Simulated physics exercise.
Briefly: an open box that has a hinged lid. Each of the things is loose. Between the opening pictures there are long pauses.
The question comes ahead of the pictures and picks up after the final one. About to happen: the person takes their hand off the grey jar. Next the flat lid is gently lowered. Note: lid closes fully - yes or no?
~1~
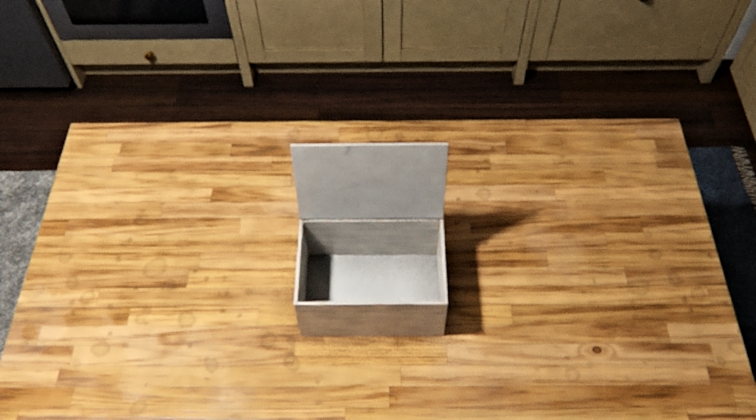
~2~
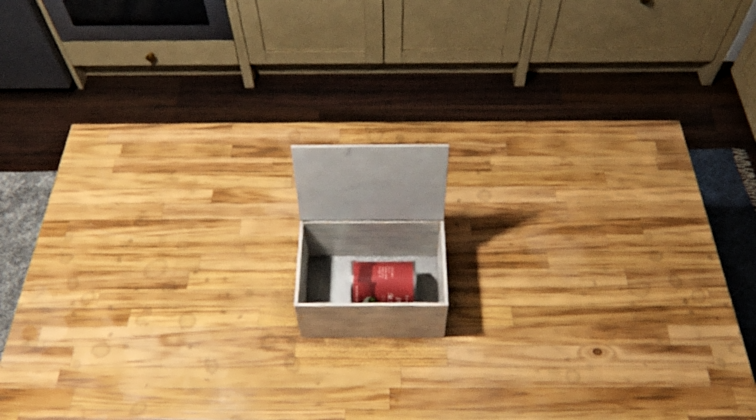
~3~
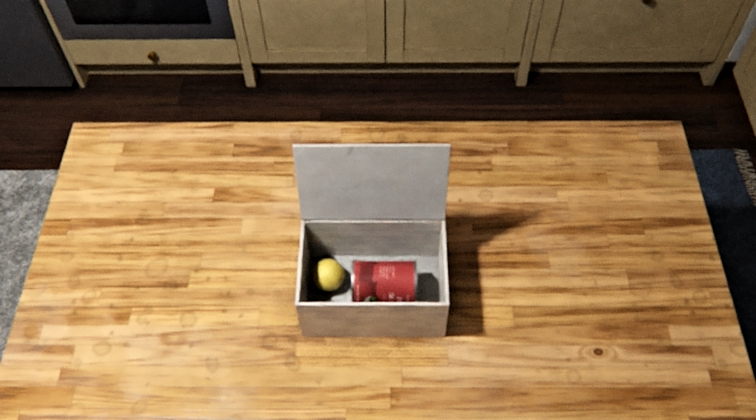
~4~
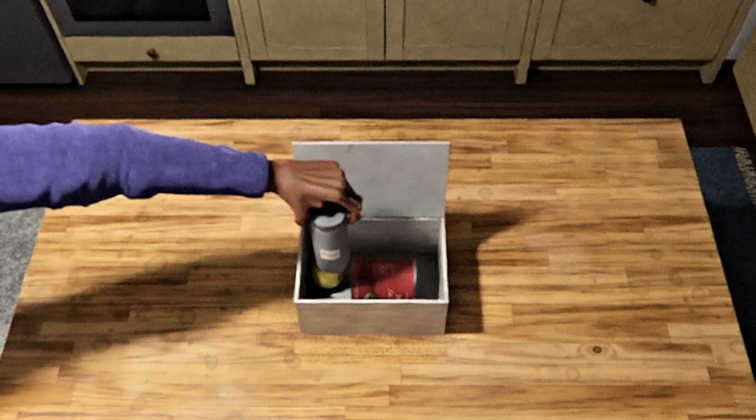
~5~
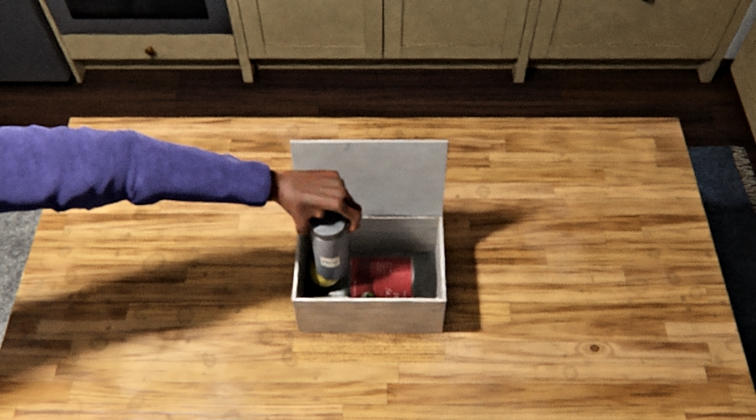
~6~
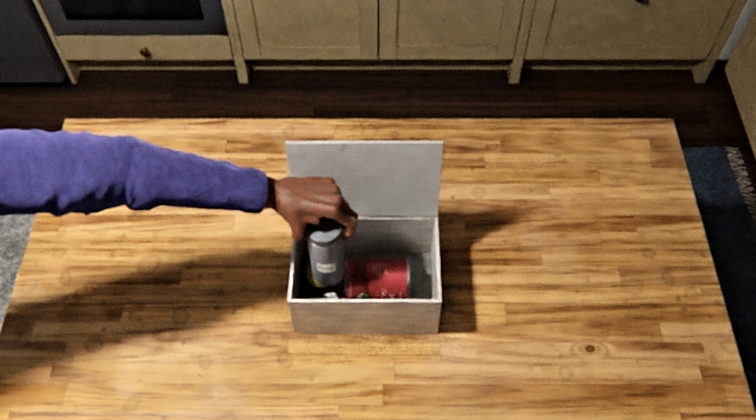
No.
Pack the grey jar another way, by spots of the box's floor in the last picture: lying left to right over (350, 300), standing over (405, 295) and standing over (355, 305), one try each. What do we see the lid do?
Try one: Closed. Try two: Not closed. Try three: Not closed.
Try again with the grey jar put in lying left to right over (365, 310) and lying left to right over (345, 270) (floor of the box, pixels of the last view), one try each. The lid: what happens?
Try 1: Lid shut; try 2: Lid shut.
Then, 0.70 s past the last view, grey jar rocked 53° from its first pose near (311, 277).
Then, 1.40 s past the last view, lid 72° above the rim; grey jar rocked 50° from its first pose near (311, 282).
Then, 1.80 s past the last view, lid 44° above the rim; grey jar rocked 50° from its first pose near (311, 282).
Finally, lid 28° above the rim; down or leaning hard in the box, grey jar; the other 2 still in place. Final places as the last picture's camera would see them, grey jar near (311, 282).
